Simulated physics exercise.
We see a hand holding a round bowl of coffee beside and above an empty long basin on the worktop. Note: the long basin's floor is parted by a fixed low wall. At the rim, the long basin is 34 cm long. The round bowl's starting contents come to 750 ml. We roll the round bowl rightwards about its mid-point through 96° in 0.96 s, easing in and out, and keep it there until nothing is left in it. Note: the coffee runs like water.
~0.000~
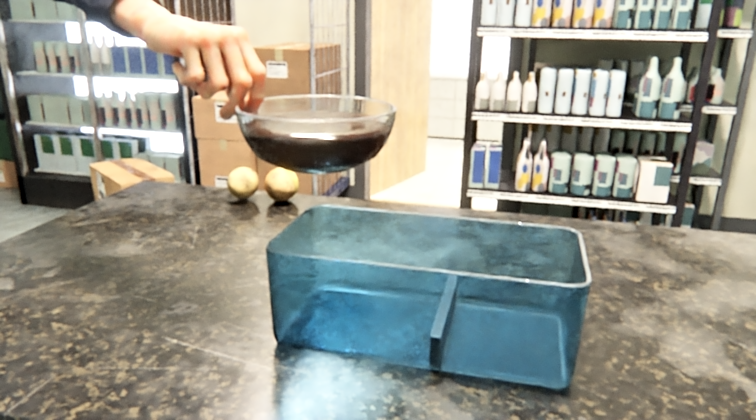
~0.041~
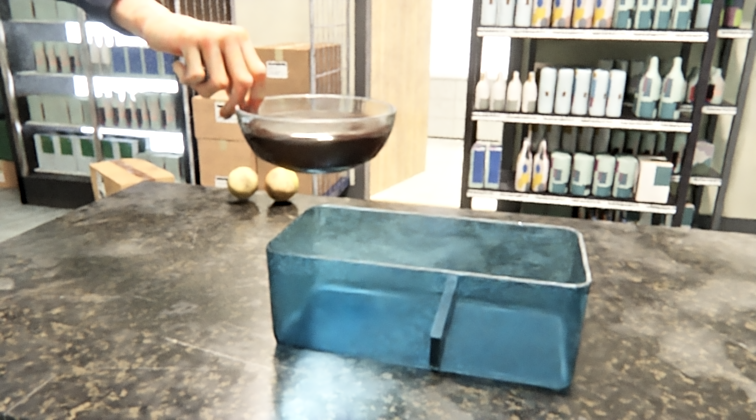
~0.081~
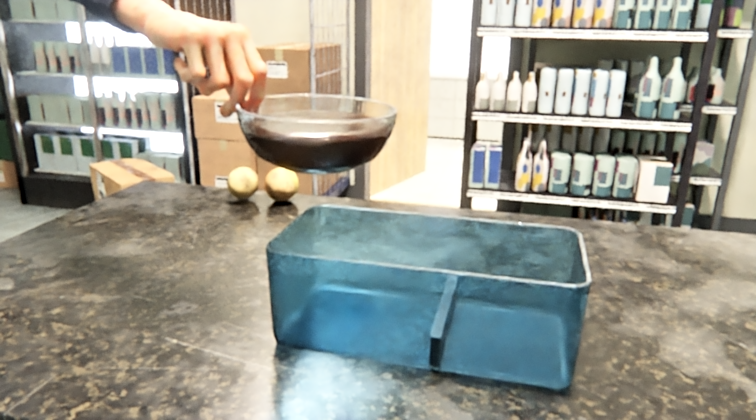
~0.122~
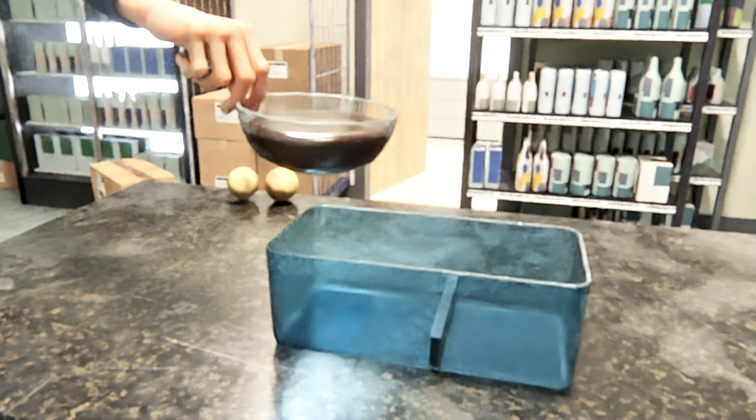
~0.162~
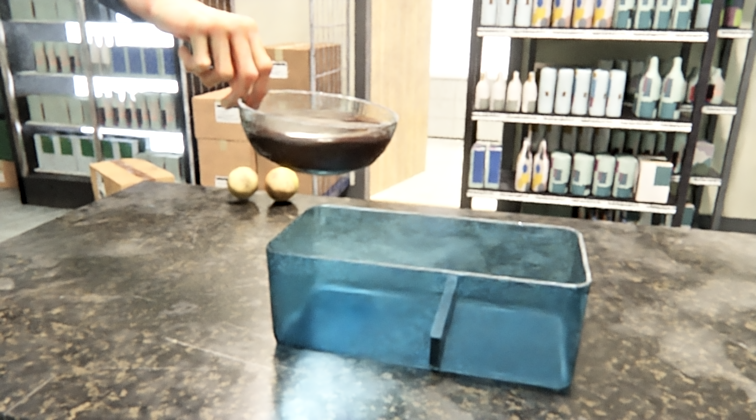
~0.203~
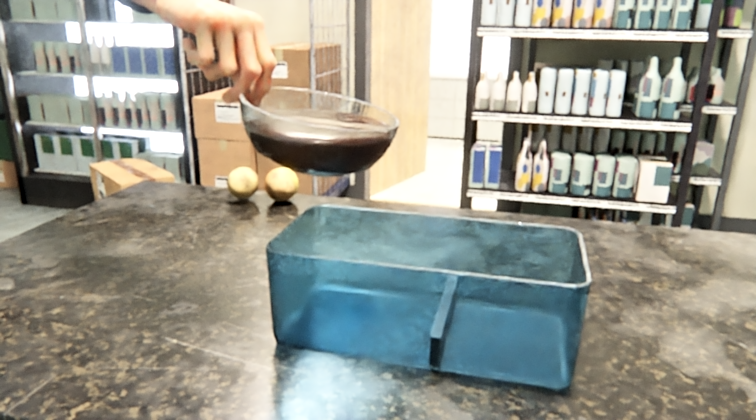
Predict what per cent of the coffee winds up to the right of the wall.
Roughly 31 per cent is past the wall.
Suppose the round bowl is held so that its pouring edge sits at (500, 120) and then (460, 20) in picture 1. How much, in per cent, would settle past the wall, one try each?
I'd say 85 percent on the first go, 85 percent on the next.
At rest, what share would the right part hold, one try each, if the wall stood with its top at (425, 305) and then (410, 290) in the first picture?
One try each: Around 60 percent and then around 70 percent.
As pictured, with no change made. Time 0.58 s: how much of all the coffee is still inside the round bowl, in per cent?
Around 40 percent.
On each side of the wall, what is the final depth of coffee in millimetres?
I'd say close to 18 mm on the left, close to 10 mm on the right.
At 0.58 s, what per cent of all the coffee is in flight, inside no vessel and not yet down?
Close to 38 in a hundred.
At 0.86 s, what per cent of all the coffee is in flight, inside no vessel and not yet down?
Around 4 percent of the liquid.
After 0.58 s the tilt is 63° and 41 per cent is still to pour, 14 is left of the wall and 7 right of it.
After 0.86 s the tilt is 93° and 3 per cent is still to pour, 63 is left of the wall and 30 right of it.
After 1.15 s the tilt is 96° and 0 per cent is still to pour, 68 is left of the wall and 31 right of it.
After 1.46 s the tilt is 96° and 0 per cent is still to pour, 68 is left of the wall and 31 right of it.
In the end 68 per cent lies left of the wall, 31 right of it and 1 outside.
